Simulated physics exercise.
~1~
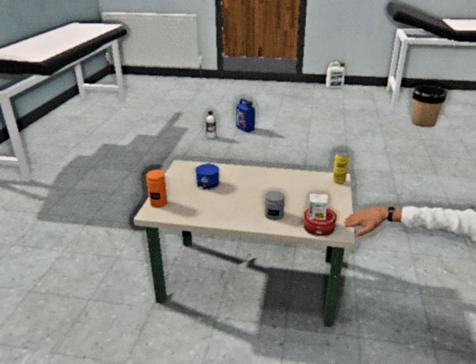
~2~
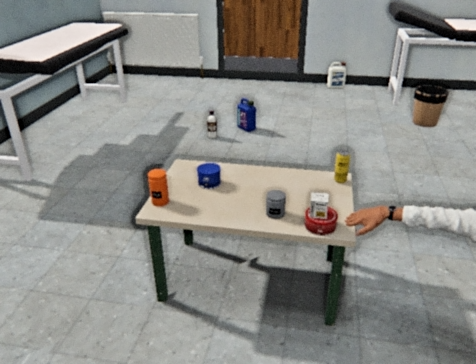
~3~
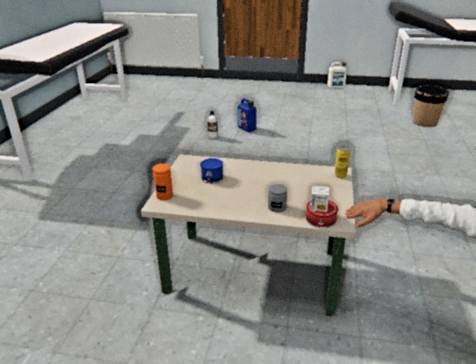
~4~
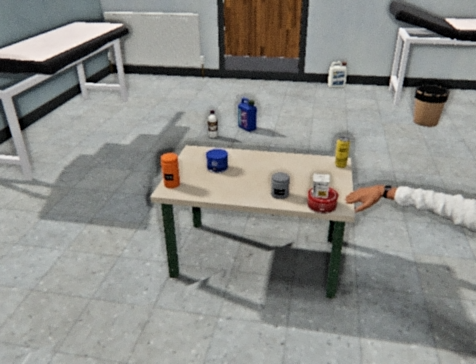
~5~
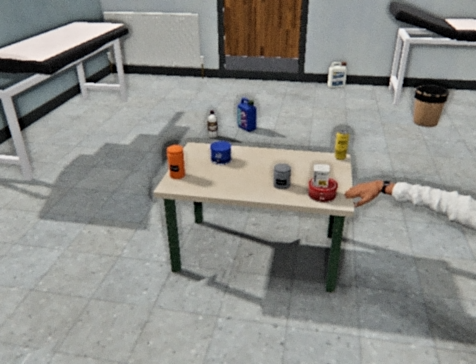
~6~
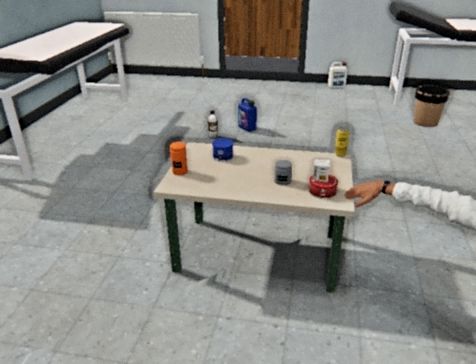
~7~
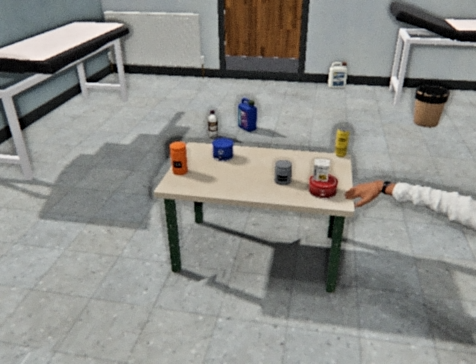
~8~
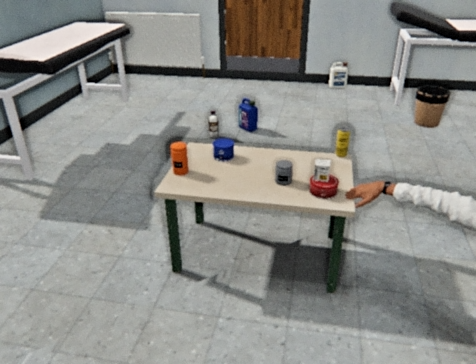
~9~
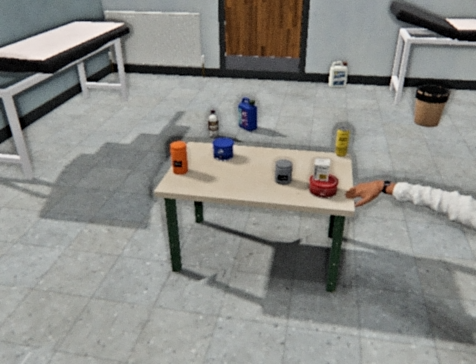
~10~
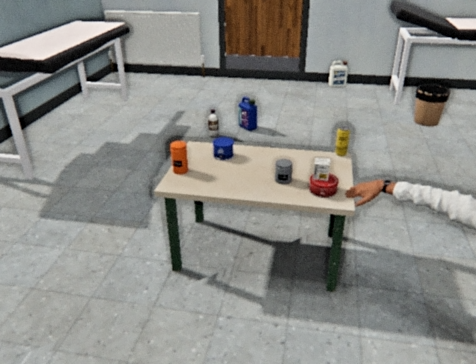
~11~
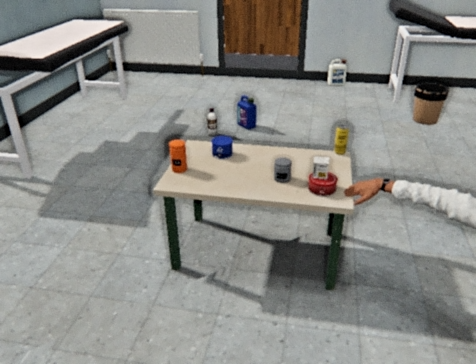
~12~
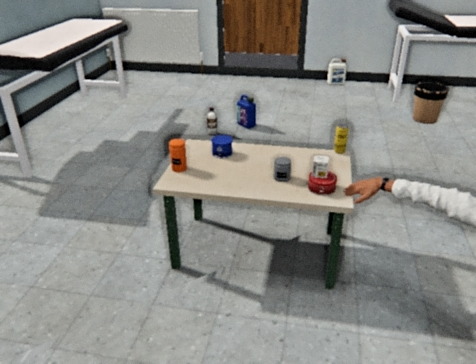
In a room with padded benches along the sides, a hand at the right edge of a small table pushed it a short way back across the tiled floor and stopped, and all six containers rode along, ending still upright on top.
